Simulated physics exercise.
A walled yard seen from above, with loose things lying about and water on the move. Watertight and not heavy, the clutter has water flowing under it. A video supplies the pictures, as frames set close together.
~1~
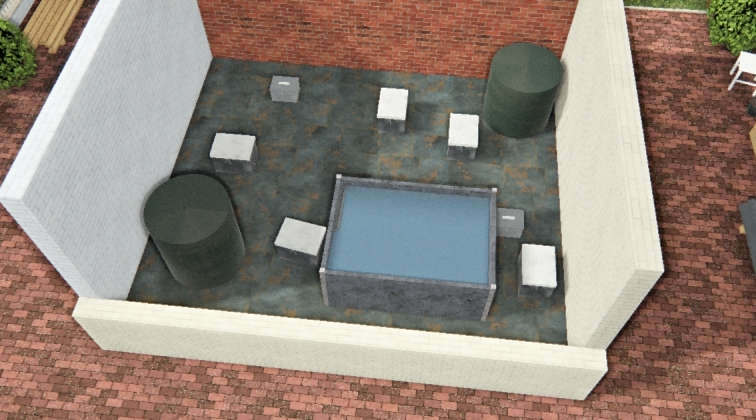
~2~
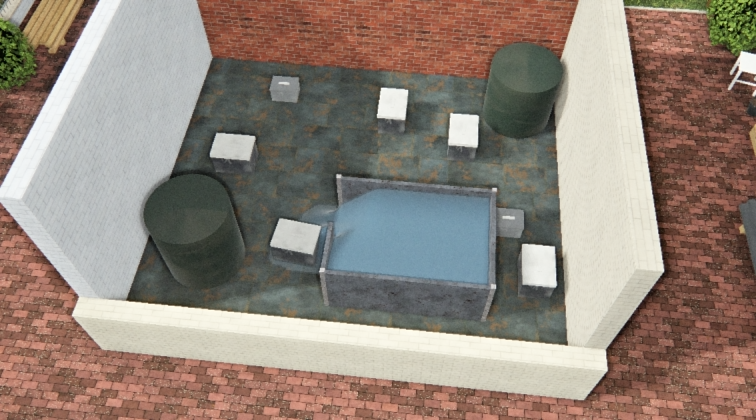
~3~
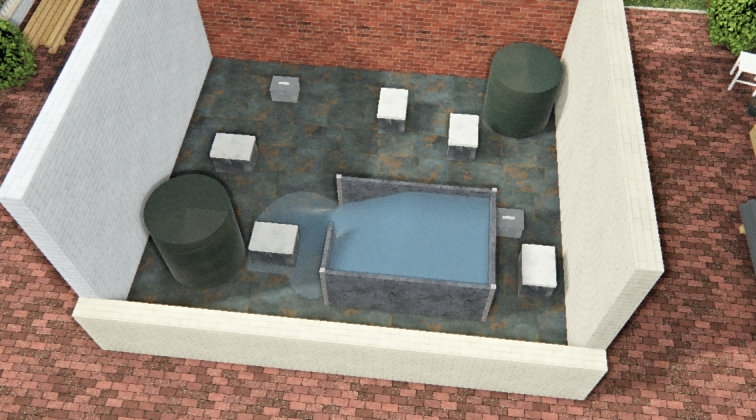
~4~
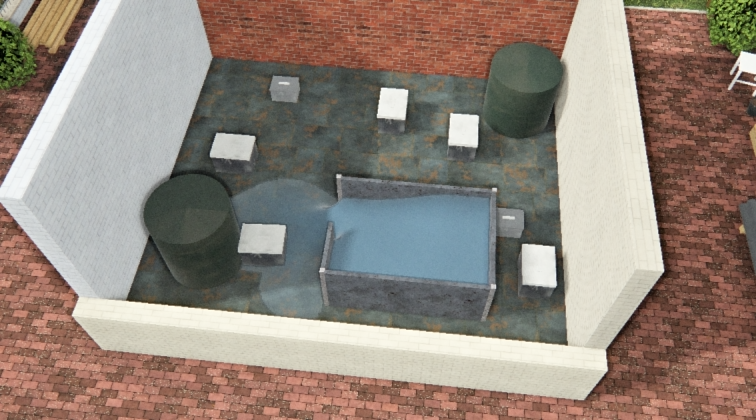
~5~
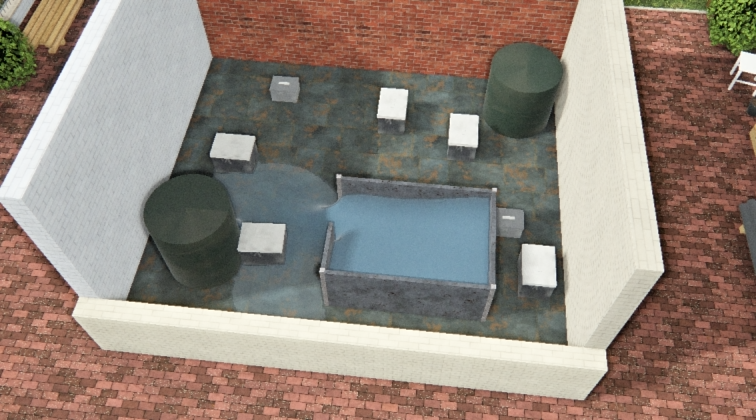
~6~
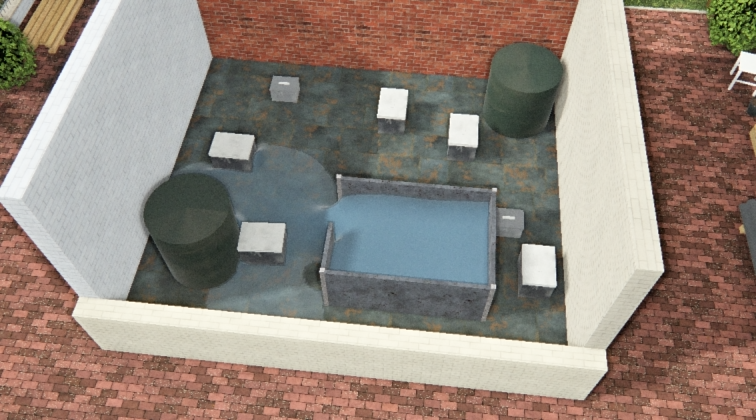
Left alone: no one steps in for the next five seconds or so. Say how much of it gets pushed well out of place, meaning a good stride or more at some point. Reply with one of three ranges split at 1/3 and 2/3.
1/3 to 2/3.
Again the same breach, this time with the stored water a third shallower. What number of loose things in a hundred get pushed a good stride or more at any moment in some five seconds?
By my count, 40 %.
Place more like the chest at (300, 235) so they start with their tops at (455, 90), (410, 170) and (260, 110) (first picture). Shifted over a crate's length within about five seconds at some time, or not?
Taking them one at a time: Falls short; falls short; goes the distance.
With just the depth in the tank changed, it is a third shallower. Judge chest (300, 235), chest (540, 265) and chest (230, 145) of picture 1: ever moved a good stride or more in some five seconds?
Going through them in turn, I'd say got there, then never got there, then got there.
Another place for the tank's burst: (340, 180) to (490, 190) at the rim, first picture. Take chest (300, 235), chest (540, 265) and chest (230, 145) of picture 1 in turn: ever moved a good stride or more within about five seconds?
Listed in turn, never travels that far, ends up that far off, ends up that far off.
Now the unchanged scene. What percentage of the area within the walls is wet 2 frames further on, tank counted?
It comes to some 35 in a hundred.
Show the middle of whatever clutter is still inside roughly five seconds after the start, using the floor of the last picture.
I'd say roughly (441, 196).
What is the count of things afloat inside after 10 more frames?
1 in total.
A moment on, 1 of 7 are well off their spots; 1 afloat.
Next, 2 of 7 are well off their spots; 1 afloat.
Later, 3 of 7 are well off their spots; 1 afloat.
In the end, 4 of 7 are well off their spots, and 4 have been at some point; 1 afloat.
